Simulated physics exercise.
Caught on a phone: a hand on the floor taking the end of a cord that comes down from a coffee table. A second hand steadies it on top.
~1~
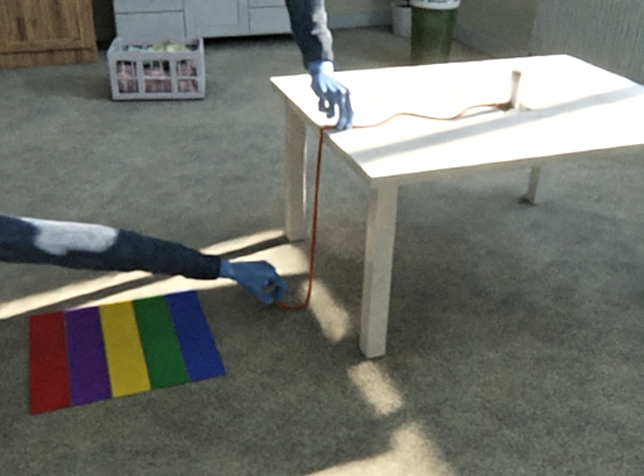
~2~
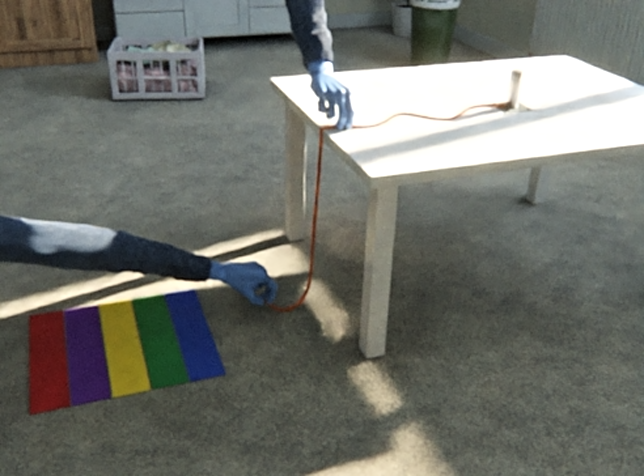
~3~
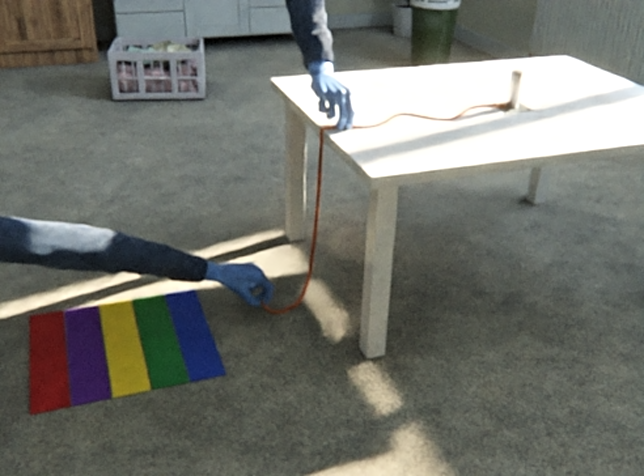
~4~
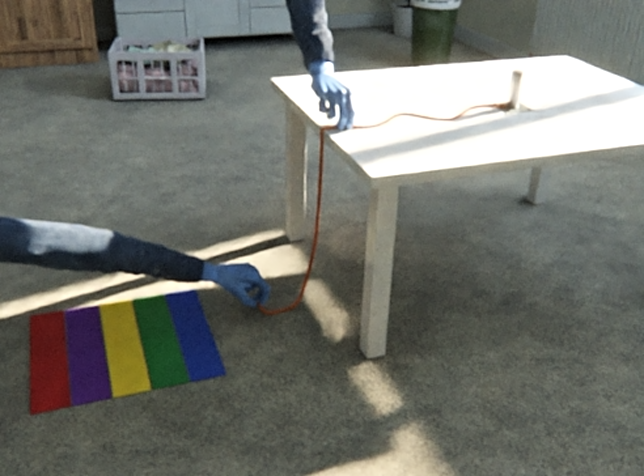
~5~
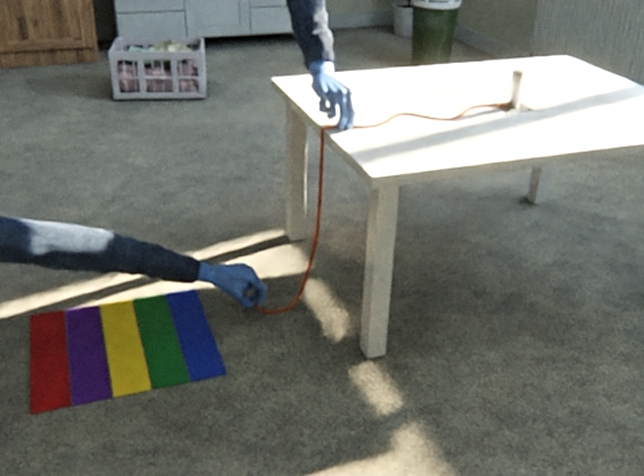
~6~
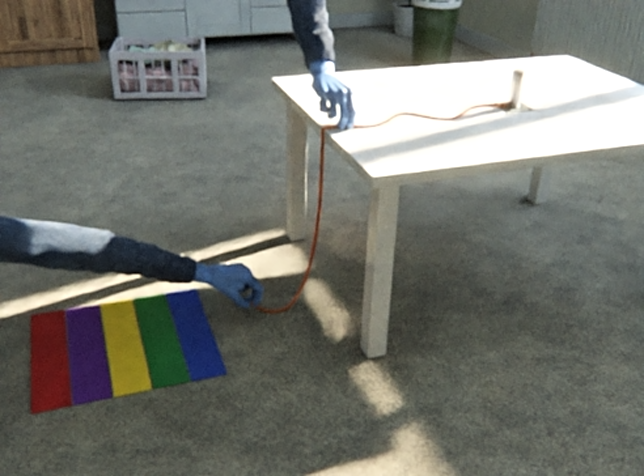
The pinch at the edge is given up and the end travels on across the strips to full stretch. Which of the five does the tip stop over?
Over yellow.
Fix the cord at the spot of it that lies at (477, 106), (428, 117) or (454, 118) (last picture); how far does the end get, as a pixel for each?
About (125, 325), (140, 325) and (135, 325).
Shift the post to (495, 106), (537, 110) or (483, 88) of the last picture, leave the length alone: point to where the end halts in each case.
In that order: (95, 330), (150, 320) and (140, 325).
Soon after, end near (179, 316); over blue.
After that, end near (142, 323); over green.
At the stop, end near (119, 327); over yellow. The end stops over the yellow strip.
